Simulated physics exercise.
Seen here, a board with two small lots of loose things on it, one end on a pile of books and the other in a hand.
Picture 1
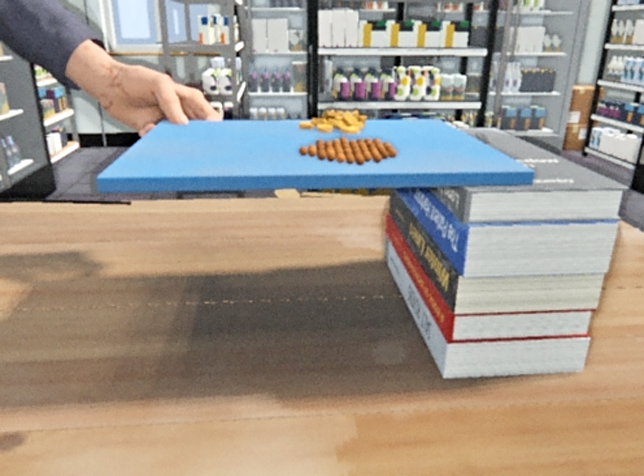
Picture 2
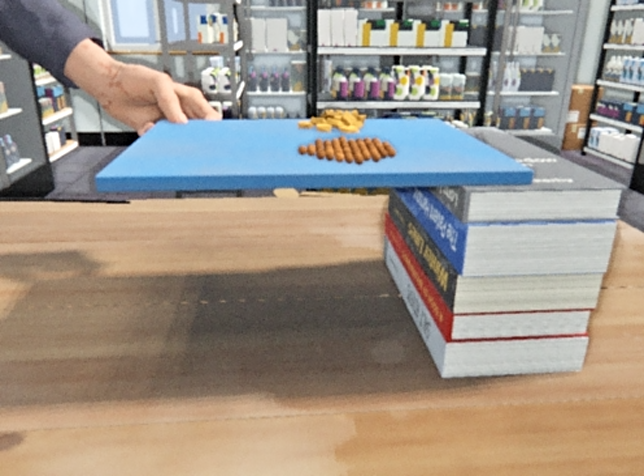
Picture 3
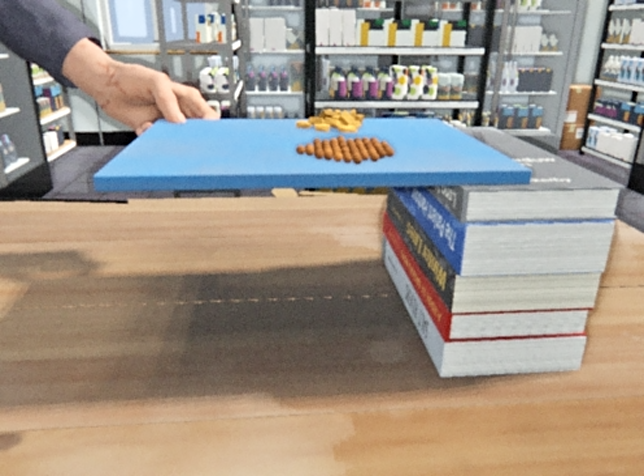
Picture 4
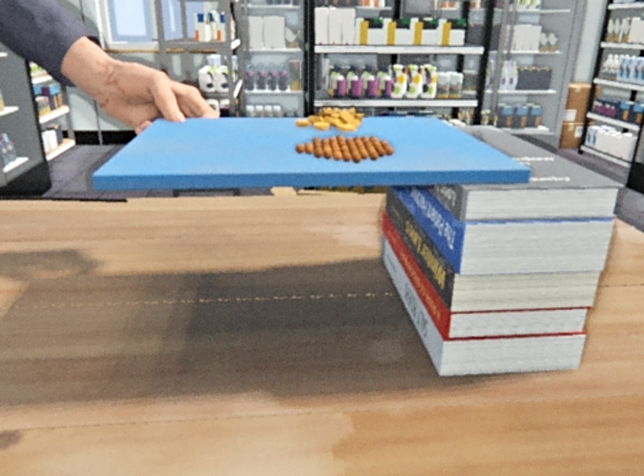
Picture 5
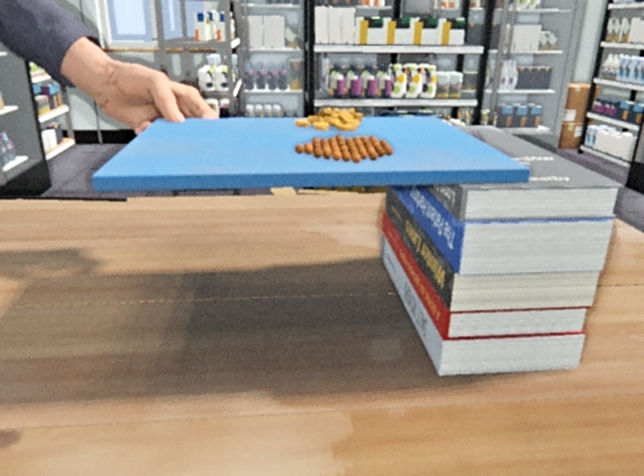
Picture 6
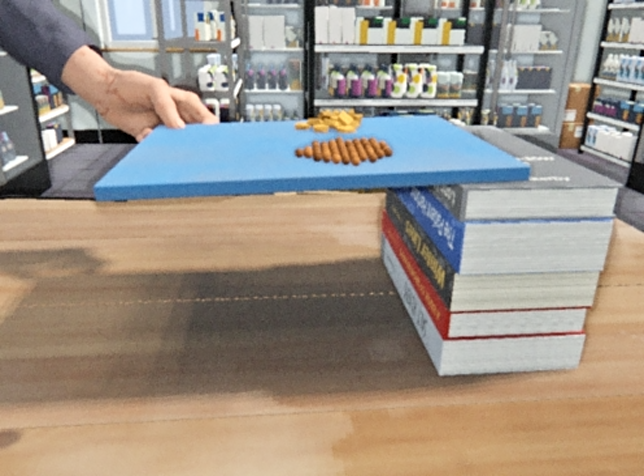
A hand held one end of a blue board level, its other end on a stack of books, then lowered it very slightly, while the two small piles of orange-brown bits on top stayed put.
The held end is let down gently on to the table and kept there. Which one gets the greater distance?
The front one outruns the other.
Then, 0.44 s later than the last frame, board sloping at 13°; front handful every one still on the board; back handful every one still on the board.
Then, 0.99 s later than the last frame, board sloping at 27°; front handful mostly up to a board's length out; back handful every one still on the board.
Then, 1.58 s later than the last frame, board sloping at 40°; front handful mostly one to two board lengths out; back handful mostly less than half a board's length out.
When it is over, board resting at 40°; front handful mostly one to two board lengths out; back handful mostly less than half a board's length out; the front handful has gone farther.
